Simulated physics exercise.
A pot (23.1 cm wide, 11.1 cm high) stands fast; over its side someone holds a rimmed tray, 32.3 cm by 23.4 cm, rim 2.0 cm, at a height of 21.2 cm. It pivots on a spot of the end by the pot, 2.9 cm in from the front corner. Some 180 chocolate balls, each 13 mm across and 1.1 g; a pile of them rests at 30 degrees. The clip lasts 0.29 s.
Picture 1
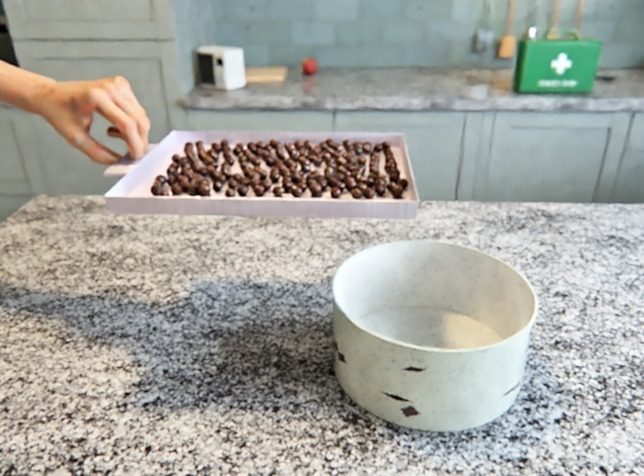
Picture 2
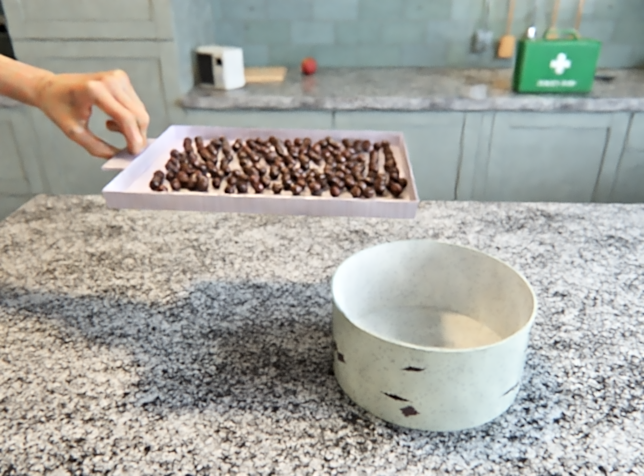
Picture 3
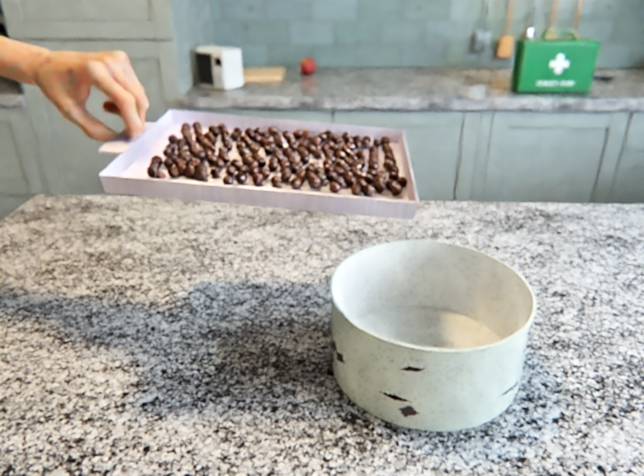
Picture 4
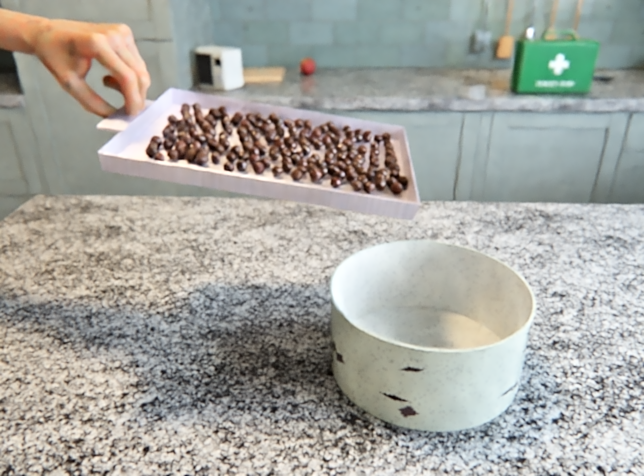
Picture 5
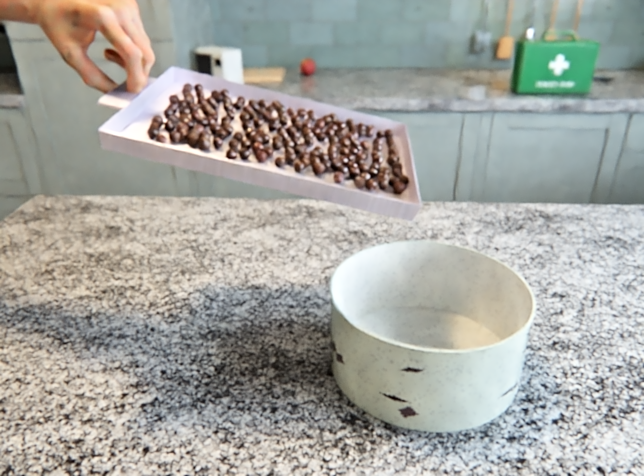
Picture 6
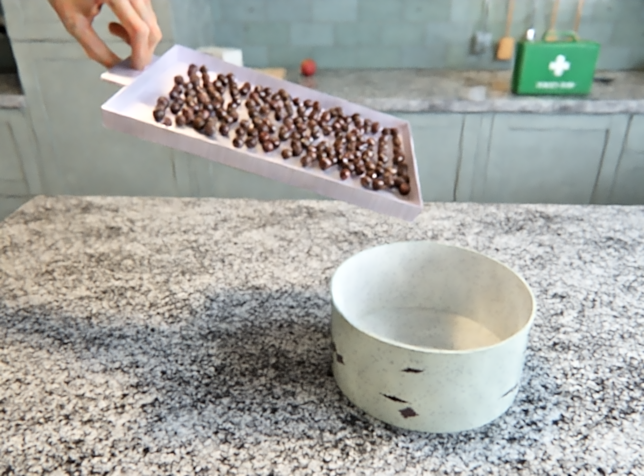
A hand lifts the left end of a tray of chocolate balls, steepening its rightward slant.
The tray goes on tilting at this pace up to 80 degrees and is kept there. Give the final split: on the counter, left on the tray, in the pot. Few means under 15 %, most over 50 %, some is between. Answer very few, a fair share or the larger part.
Counter very few, tray a fair share, pot the larger part.
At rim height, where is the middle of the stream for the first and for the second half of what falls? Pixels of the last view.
At about (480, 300), then at (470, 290).
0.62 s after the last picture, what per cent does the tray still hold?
About 95 per cent.
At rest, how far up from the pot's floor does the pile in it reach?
Some 2.5 cm.
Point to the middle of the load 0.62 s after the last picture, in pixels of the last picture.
At about (414, 136).
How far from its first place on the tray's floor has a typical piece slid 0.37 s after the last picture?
Roughly 9 cm.
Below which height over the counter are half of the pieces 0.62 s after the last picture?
Some 28 cm.
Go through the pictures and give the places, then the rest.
The first frame shows tray tilt 0 degrees, front corners at (108, 195) and (416, 200); middle of the pieces at (280, 169); pot at (432, 286).
The second frame shows tray tilt 1 degrees, front corners at (106, 190) and (415, 200); middle of the pieces at (279, 166).
The third frame shows tray tilt 5 degrees, front corners at (103, 174) and (416, 201), lowest corner right front; middle of the pieces at (279, 158).
The fourth frame shows tray tilt 9 degrees, front corners at (102, 152) and (417, 203), lowest corner right front; middle of the pieces at (280, 147).
The fifth frame shows tray tilt 14 degrees, front corners at (103, 129) and (418, 204), lowest corner right front; middle of the pieces at (283, 136).
The sixth frame shows tray tilt 19 degrees, front corners at (106, 107) and (420, 206), lowest corner right front; middle of the pieces at (289, 127); pot at (430, 288).
Then, 0.37 s after the last picture, tilt 49 degrees; the tray holds 100 %, the pot 0 %.
Then, 0.62 s after the last picture, tilt 69 degrees; the tray holds 95 %, the pot 0 %.
Then, 0.96 s after the last picture, tilt 80 degrees; the tray holds 65 %, the pot 25 %.
In the end, counter 5 %, tray 35 %, pot 65 %.
